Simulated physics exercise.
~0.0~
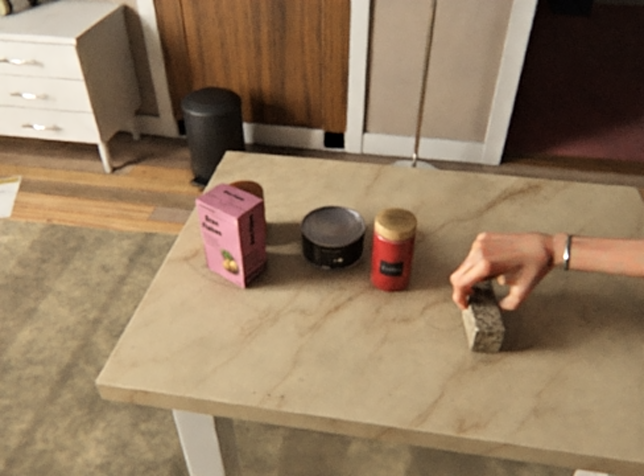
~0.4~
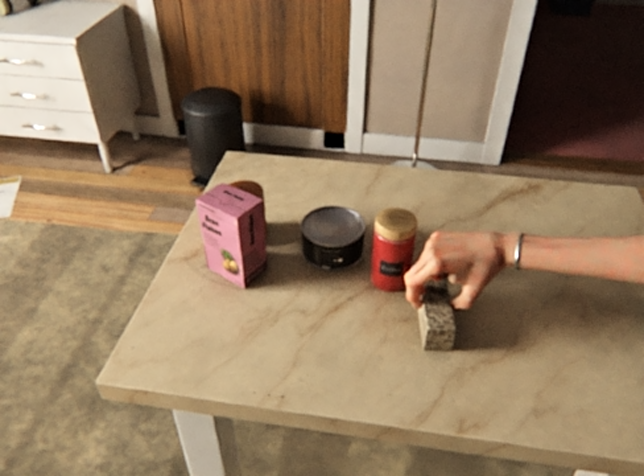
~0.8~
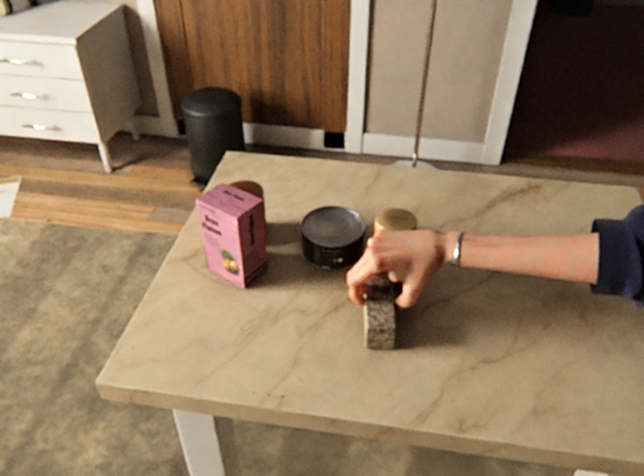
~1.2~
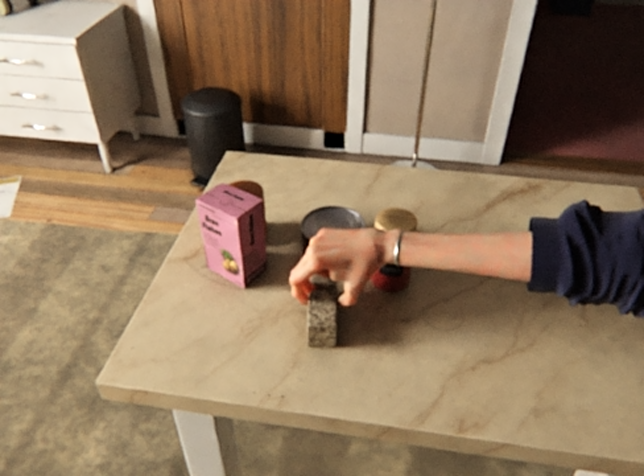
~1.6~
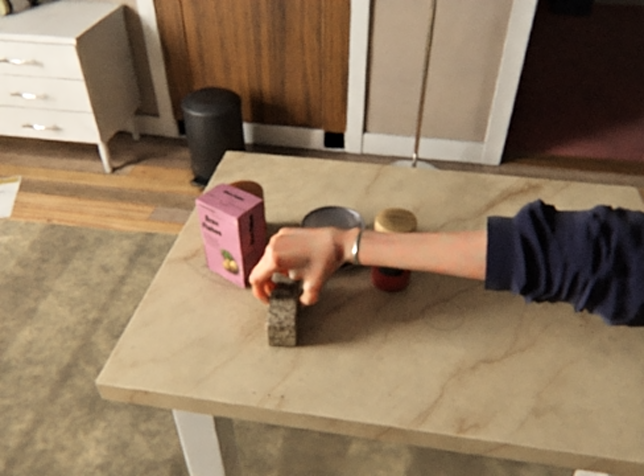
At first, a hand wearing a bracelet grips a small speckled block near the front of a pale marbled table, to the right of a pink packet, a low black tub and a red jar with a gold lid. An orange jar is mostly hidden behind the packet. The hand slides the block left, passing in front of the red jar and briefly covering much of it. The dark-sleeved arm then reaches farther across, partly blocking the tub as well. Finally, the block is in front of the packet's right side, still held, and every container remains in place.
